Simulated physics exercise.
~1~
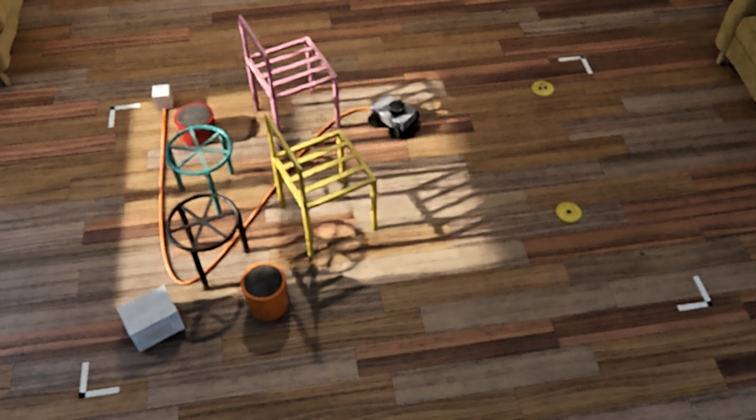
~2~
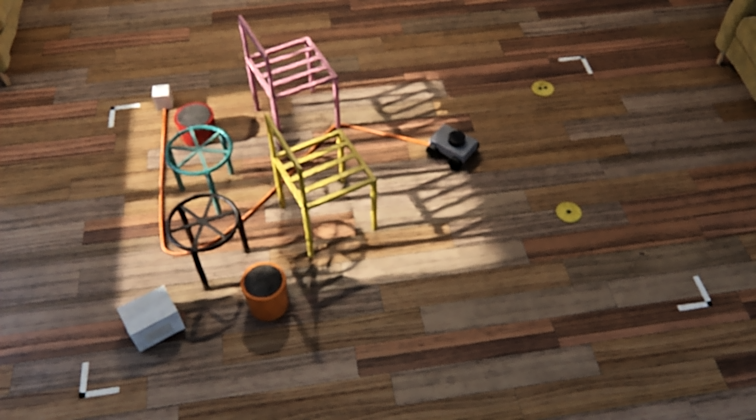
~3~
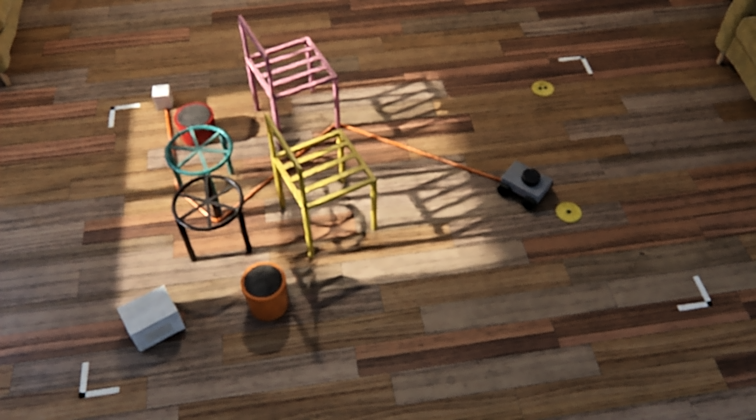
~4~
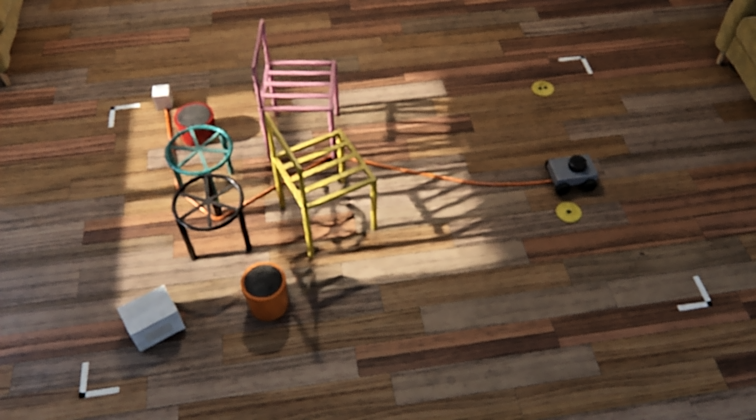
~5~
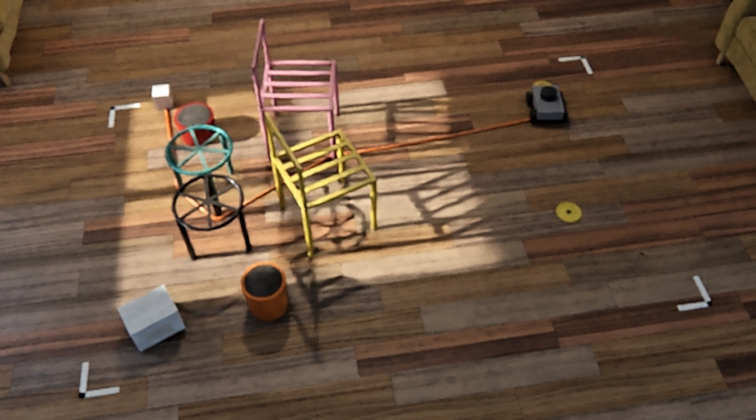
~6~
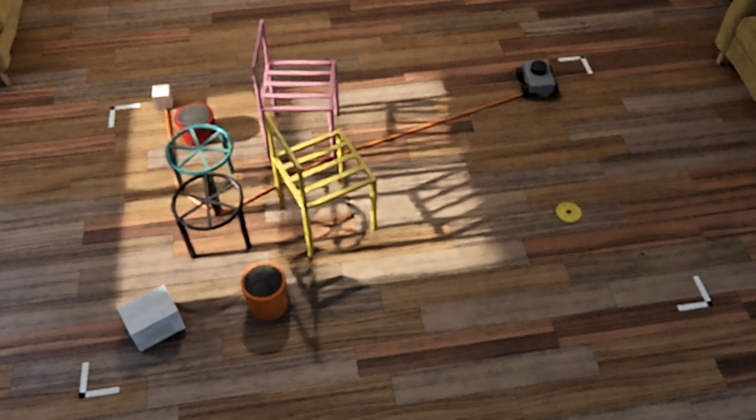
A pink chair, a yellow chair, stools and pots stood on a wooden floor as a small gray cart towed an orange cord right and down, dragging the black stool up and nudging the pink chair, then turned up and stopped near the upper-right corner.
